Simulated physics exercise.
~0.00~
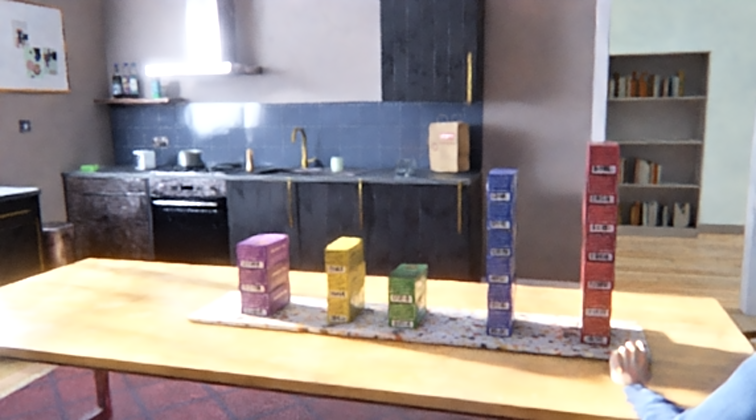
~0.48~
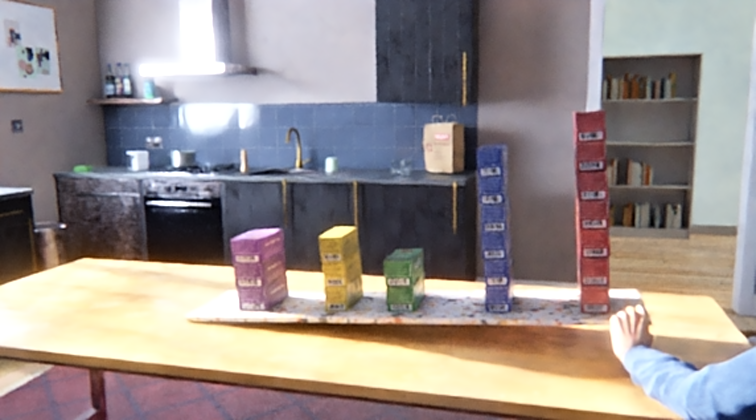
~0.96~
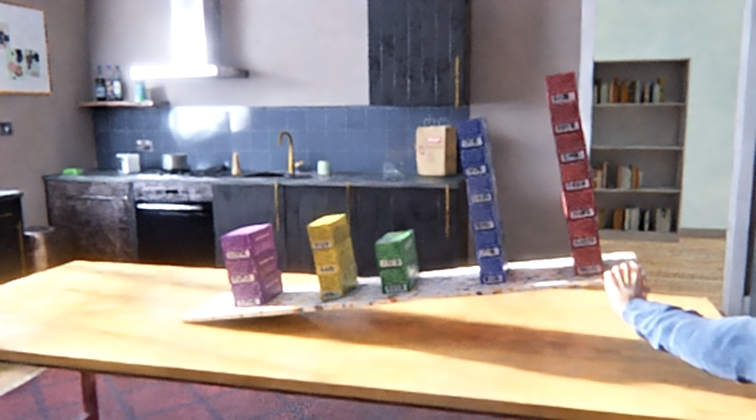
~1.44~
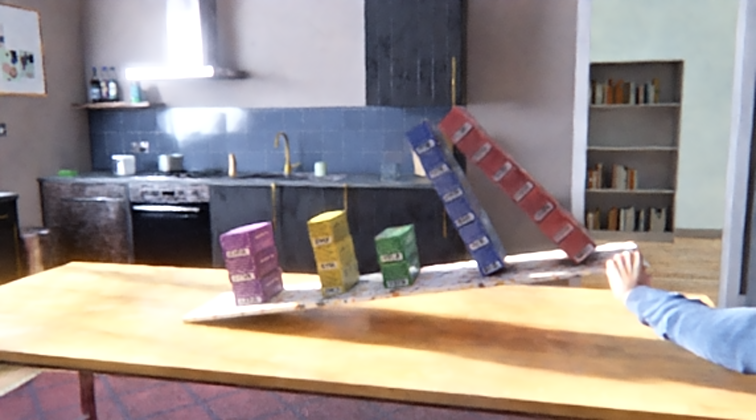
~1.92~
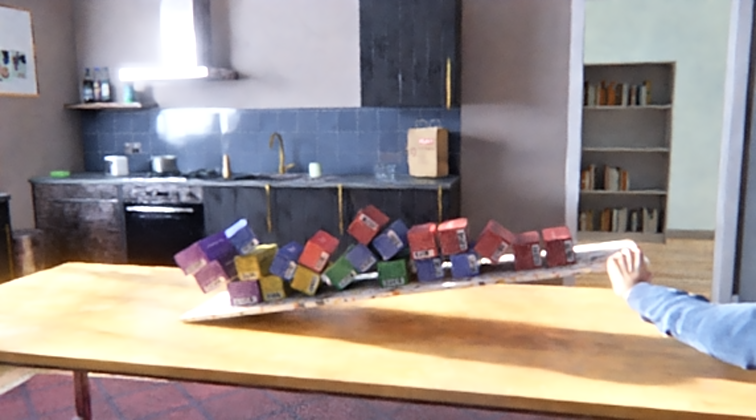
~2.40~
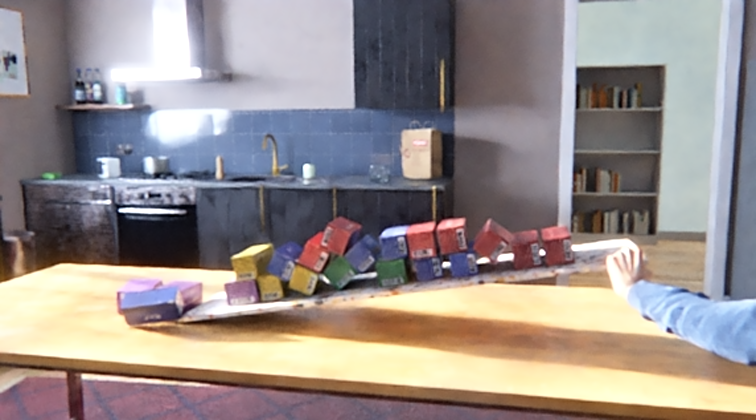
In a kitchen with dark cabinets, a speckled board lies on a wooden table, carrying short purple, yellow and green stacks of packets beside tall blue and red ones. A hand at the right end lifts the board, tilting it down to the left. The red tower leans left, then tips further toward the leaning blue tower. Both collapse across the board, and packets tumble among the shorter stacks, knocking them apart. Blue and purple packets drop off the low left end onto the table, while the rest lie jumbled along the slope, the hand still holding it up.
